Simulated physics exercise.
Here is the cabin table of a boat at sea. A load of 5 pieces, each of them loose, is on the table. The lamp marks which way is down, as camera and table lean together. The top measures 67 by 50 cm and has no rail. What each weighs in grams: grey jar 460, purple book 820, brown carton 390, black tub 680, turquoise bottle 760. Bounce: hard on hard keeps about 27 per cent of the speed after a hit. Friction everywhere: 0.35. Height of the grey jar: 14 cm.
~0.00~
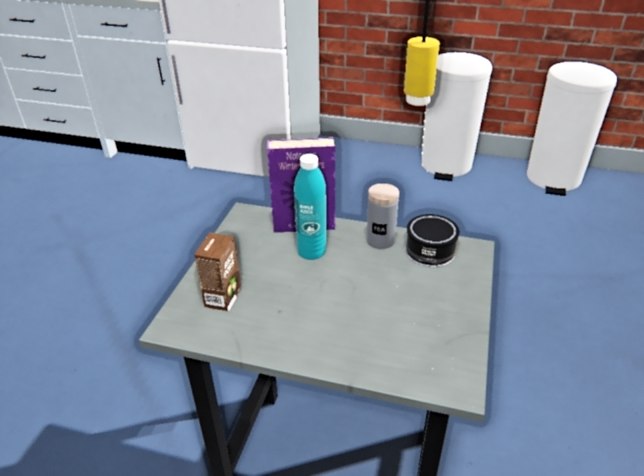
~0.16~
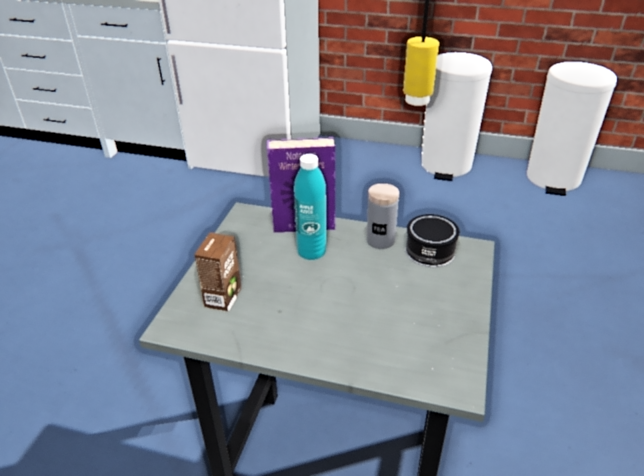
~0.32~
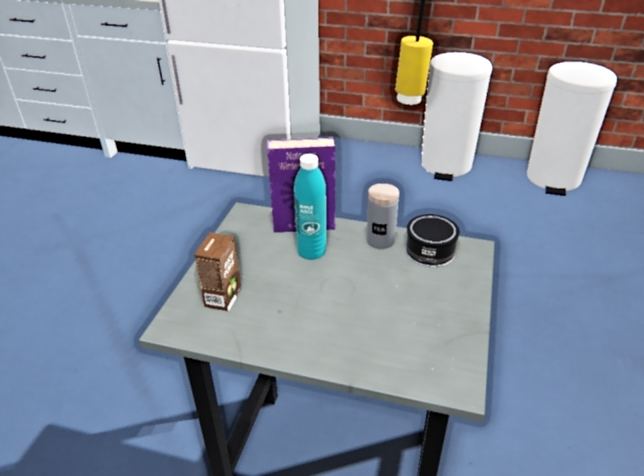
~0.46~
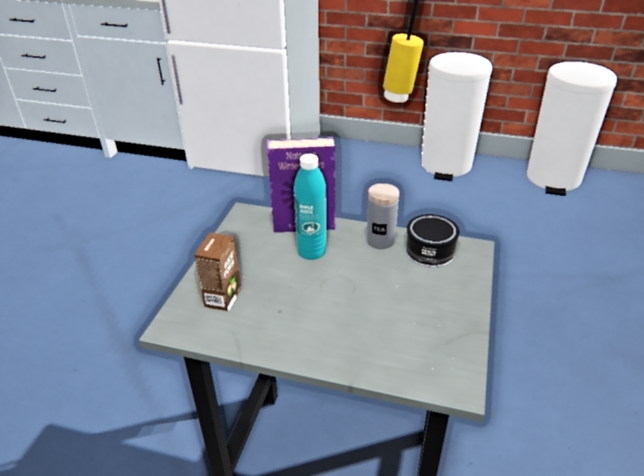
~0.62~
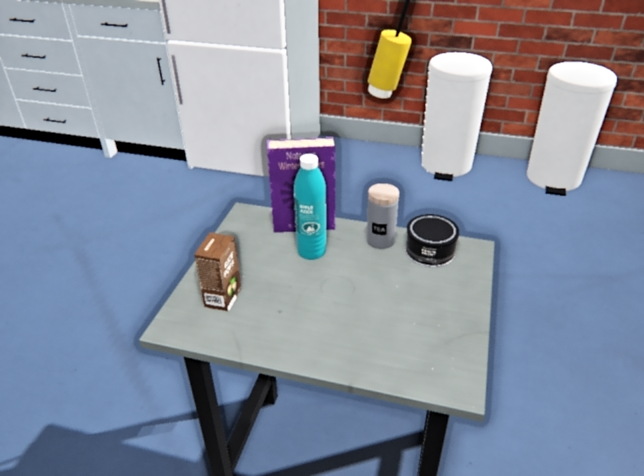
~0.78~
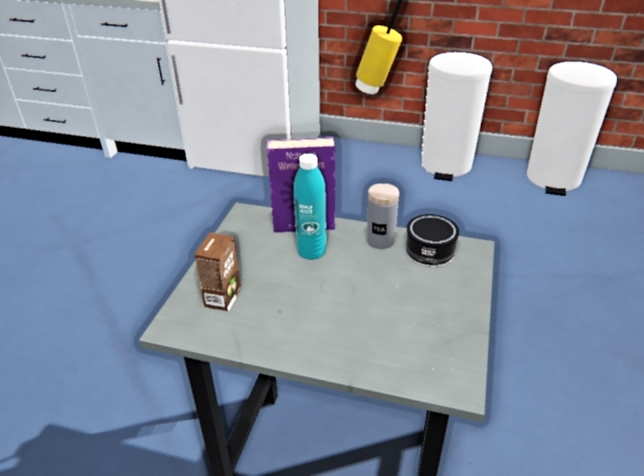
Brick-walled room with a yellow cylinder hanging still, then swinging left, while carton, bottle, book, jar and tub stay put on table.
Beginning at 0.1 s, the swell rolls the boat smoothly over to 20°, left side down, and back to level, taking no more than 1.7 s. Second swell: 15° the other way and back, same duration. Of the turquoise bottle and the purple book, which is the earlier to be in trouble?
It is the first of the two.
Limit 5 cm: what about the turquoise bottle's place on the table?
In the end the turquoise bottle has moved.
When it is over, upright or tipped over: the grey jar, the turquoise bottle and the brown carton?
Outcome noted - the grey jar survives without falling, the turquoise bottle ends up fallen, the brown carton survives without falling.
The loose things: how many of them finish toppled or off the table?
That makes 1.
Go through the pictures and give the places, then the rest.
Boat level; turquoise bottle (310, 208); purple book (303, 187), in the first picture.
Boat level; black tub (432, 240); grey jar (382, 217), in the second picture.
Floor tilted 3°, left side down; brown carton (219, 272); black tub (432, 240), in the third picture.
Floor tilted 8°, left side down; grey jar (382, 217); brown carton (219, 272), in the fourth picture.
Floor tilted 13°, left side down; black tub (432, 240); grey jar (382, 217), in the fifth picture.
Floor tilted 18°, left side down; turquoise bottle (310, 207); purple book (303, 187), in the sixth picture.
After 1.28 s, floor tilted 13°, left side down; turquoise bottle tipped 67° from how it sat near (254, 215).
After 1.38 s, floor tilted 10°, left side down; turquoise bottle on its side near (234, 225).
At rest (4.0 s), tipped over on the table, turquoise bottle; the other 4 in place, give or take 5 cm. Seen from the same camera at the end, turquoise bottle near (221, 226), purple book near (301, 187). Turquoise bottle went at 1.20 s; purple book was never lost.
